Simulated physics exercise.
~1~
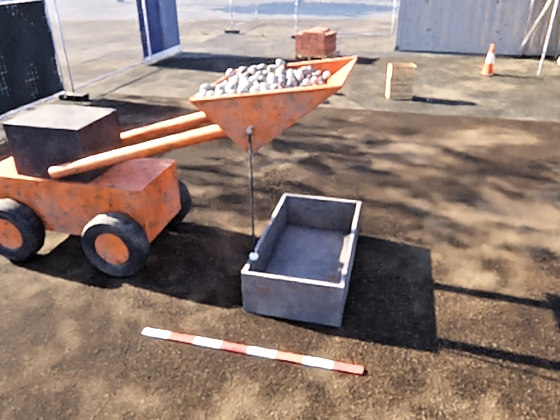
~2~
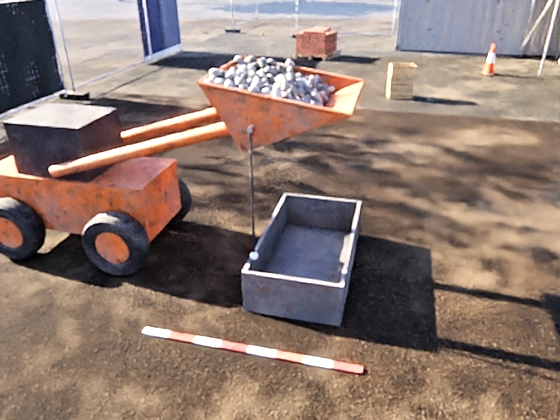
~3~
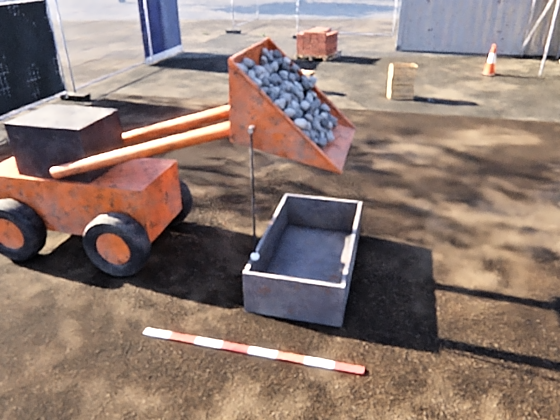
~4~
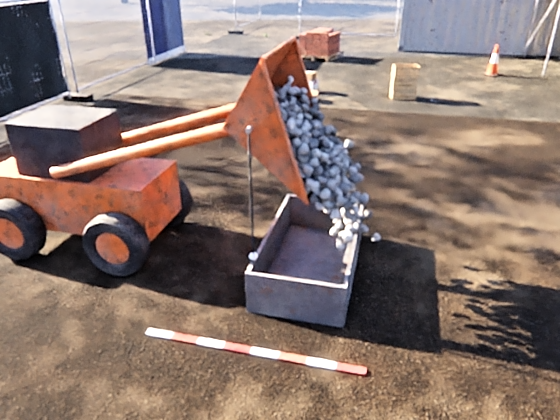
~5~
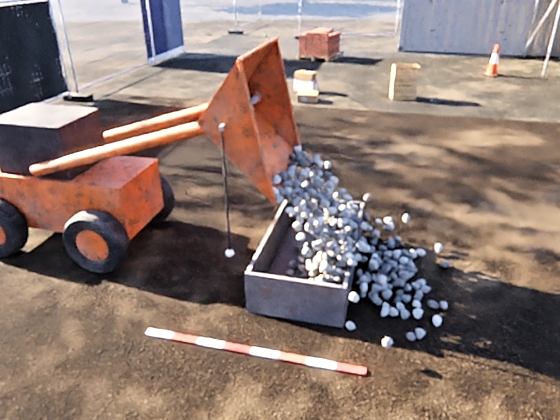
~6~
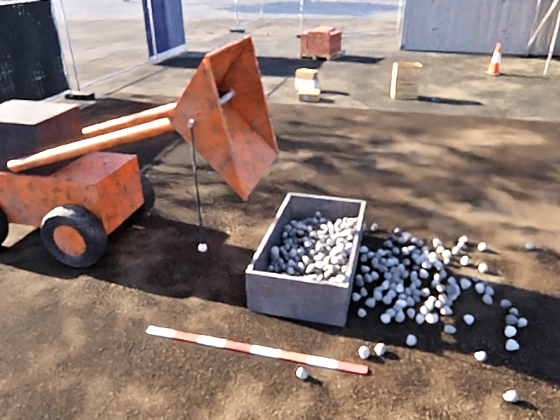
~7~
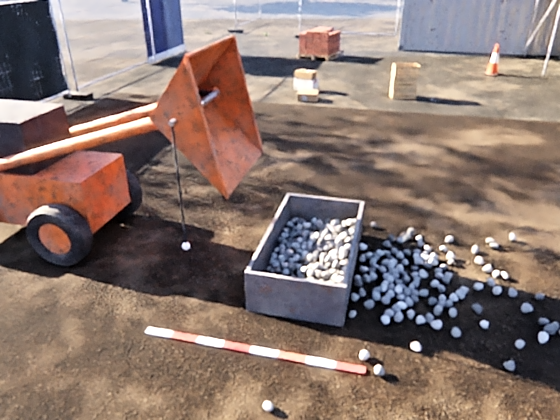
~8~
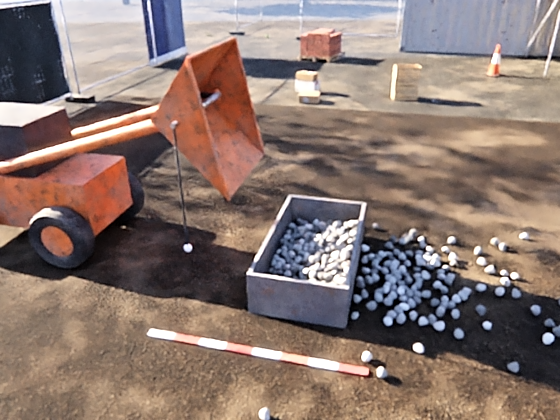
At the start, an orange loader on the left holds a raised bucket heaped with round grey stones above an open grey bin, with a red-and-white striped staff lying on the ground in front. The bucket tips forward to the right, and the stones slide toward its lip. They pour out in a thick stream, some landing in the bin and others spilling over its right side. Meanwhile, the loader backs away to the left, its bucket still tilted. Finally, the bucket hangs empty, most stones lie in the bin, and the rest are scattered across the ground, mainly to the right.
